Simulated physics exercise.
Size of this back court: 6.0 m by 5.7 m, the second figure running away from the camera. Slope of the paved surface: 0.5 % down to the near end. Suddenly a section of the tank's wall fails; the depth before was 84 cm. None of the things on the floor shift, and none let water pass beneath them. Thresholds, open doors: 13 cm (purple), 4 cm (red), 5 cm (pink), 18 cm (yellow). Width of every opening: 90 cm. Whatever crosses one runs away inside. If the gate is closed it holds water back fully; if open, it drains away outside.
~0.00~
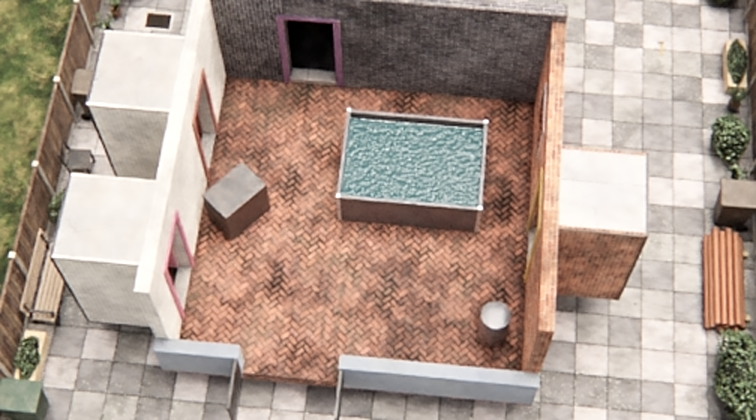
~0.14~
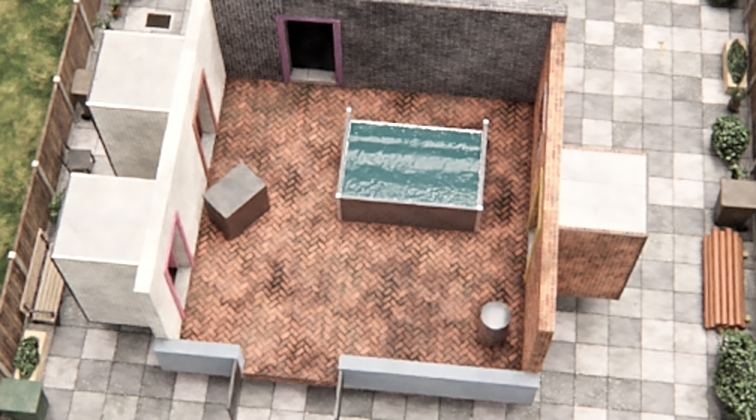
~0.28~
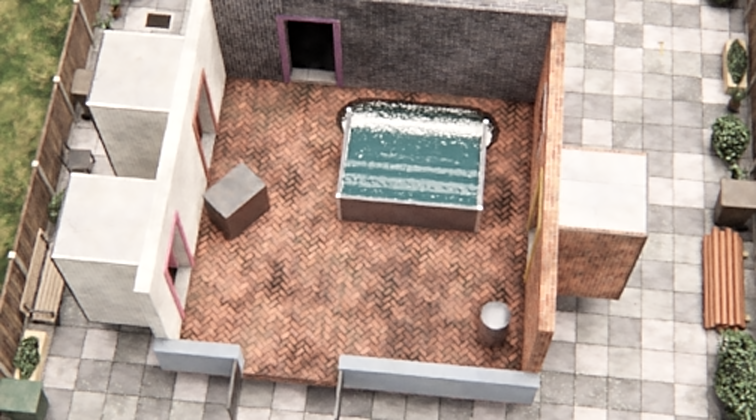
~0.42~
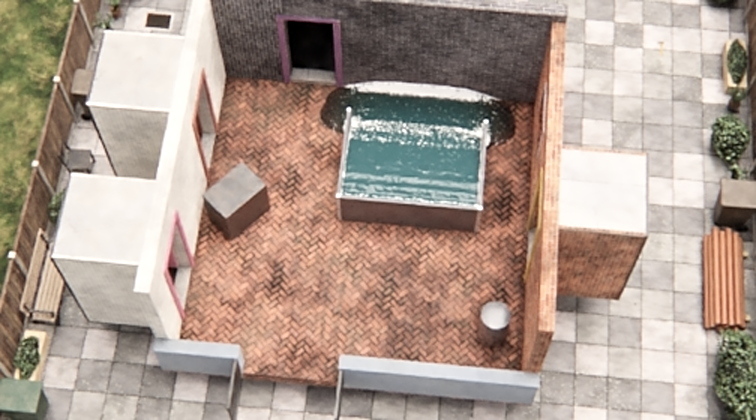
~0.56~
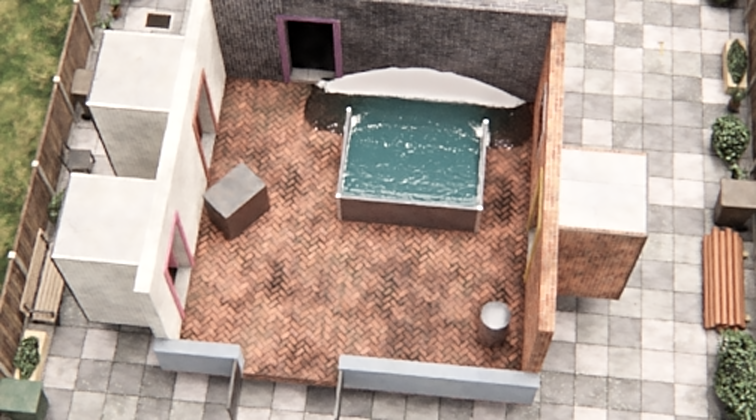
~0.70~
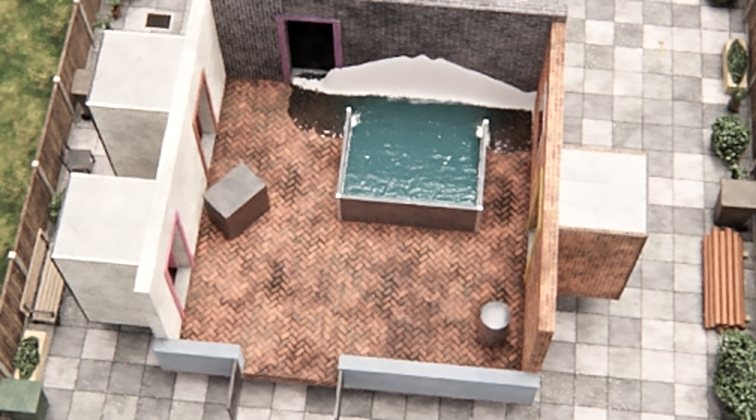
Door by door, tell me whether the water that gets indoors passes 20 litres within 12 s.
At the end, watch the purple door: It will outstrip the limit. Watch the red door: It will outstrip the limit. Watch the pink door: It will outstrip the limit. Watch the yellow door: It will not outstrip the limit.
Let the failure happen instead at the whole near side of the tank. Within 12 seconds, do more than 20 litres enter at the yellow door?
Yellow: Falls short.
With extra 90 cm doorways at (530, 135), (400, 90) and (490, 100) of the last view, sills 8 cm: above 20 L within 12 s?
Door 1: Higher; door 2: Higher; door 3: Higher.
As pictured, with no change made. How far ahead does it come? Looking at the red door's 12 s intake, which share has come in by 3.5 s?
Roughly 25 percent is in by then.
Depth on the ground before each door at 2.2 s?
Centimetres: Purple 19 / red 19 / pink 0 / yellow 6.
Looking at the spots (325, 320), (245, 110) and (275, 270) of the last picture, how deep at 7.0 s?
Approximately 8, 14 and 2 centimetres, going through them in turn.
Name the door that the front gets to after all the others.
That would be the pink door, last of all.
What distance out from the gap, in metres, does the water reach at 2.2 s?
I'd put it close to 4.2 m.
After 1.4 s water covers 25 % of the floor and is deepest (69 cm) near (523, 106); purple door 23 cm at the sill, 9 L in, red door not reached, pink door not reached, yellow door not reached.
After 2.2 s water covers 40 % of the floor and is deepest (47 cm) near (532, 115); purple door 19 cm at the sill, 31 L in, red door 19 cm at the sill, 19 L in, pink door not reached, yellow door 6 cm at the sill, 0 L in.
After 3.5 s water covers 65 % of the floor and is deepest (37 cm) near (208, 179); purple door 10 cm at the sill, 40 L in, red door 13 cm at the sill, 105 L in, pink door 4 cm at the sill, 0 L in, yellow door 8 cm at the sill, 0 L in.
After 7.0 s water covers 95 % of the floor and is deepest (22 cm) near (194, 259); purple door 9 cm at the sill, 42 L in, red door 14 cm at the sill, 301 L in, pink door 15 cm at the sill, 25 L in, yellow door 8 cm at the sill, 0 L in.
After 12.0 s water covers 100 % of the floor and is deepest (12 cm) near (177, 353); purple door 7 cm at the sill, 42 L in, red door 9 cm at the sill, 436 L in, pink door 7 cm at the sill, 119 L in, yellow door 10 cm at the sill, 0 L in.
